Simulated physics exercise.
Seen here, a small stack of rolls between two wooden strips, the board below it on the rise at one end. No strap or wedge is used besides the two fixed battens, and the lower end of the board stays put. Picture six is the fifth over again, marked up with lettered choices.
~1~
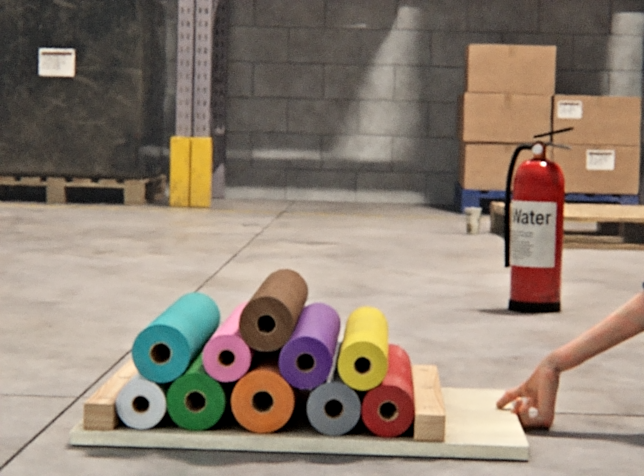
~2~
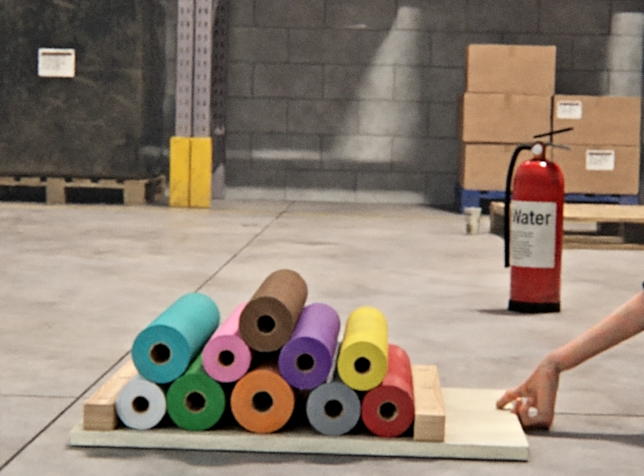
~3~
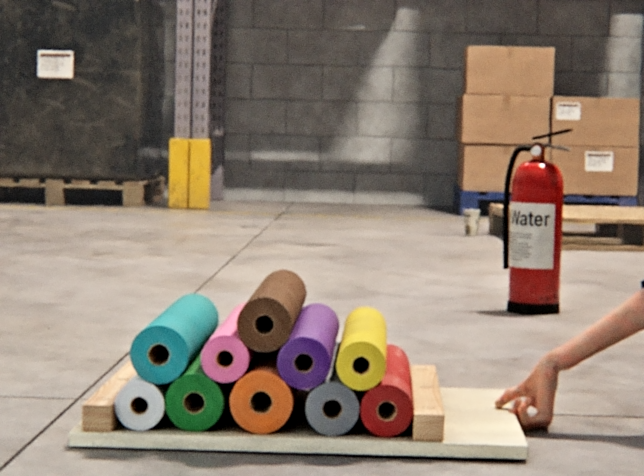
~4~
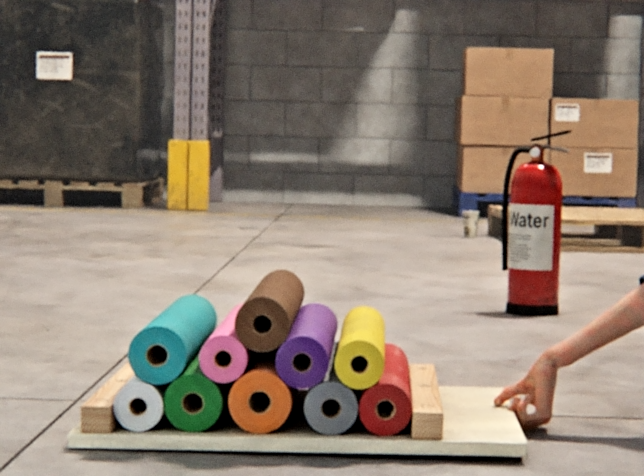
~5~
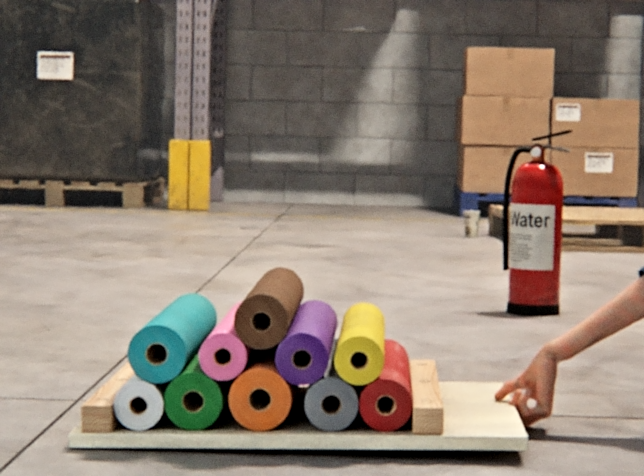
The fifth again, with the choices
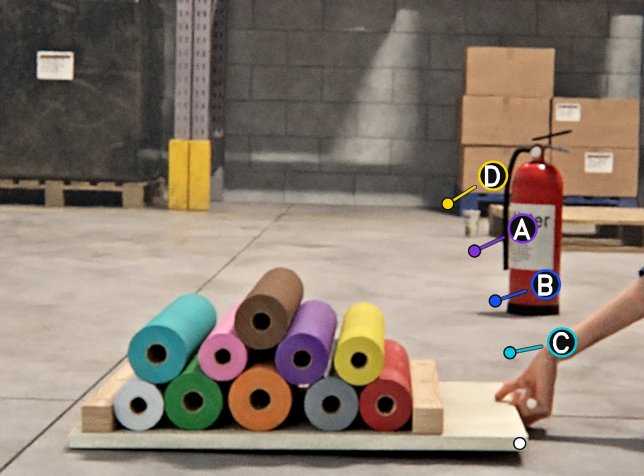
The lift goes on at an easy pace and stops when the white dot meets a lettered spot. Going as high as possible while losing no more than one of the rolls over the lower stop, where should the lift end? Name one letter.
The answer is mark B.
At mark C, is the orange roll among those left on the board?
The orange roll: Yes.
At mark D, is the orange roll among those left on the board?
Yes.
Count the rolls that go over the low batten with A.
The count is three.
On the marked copy, A at (475, 251); B at (495, 301); C at (510, 353); D at (448, 204); the white dot at (520, 444).
Following B. Soon after the start, board at 14°.
Later, board at 20°.
In the end, board at 20°, one over the low batten (turquoise).
As for the rest, A three over the low batten (pink, turquoise, brown); C none over the low batten; D five over the low batten.
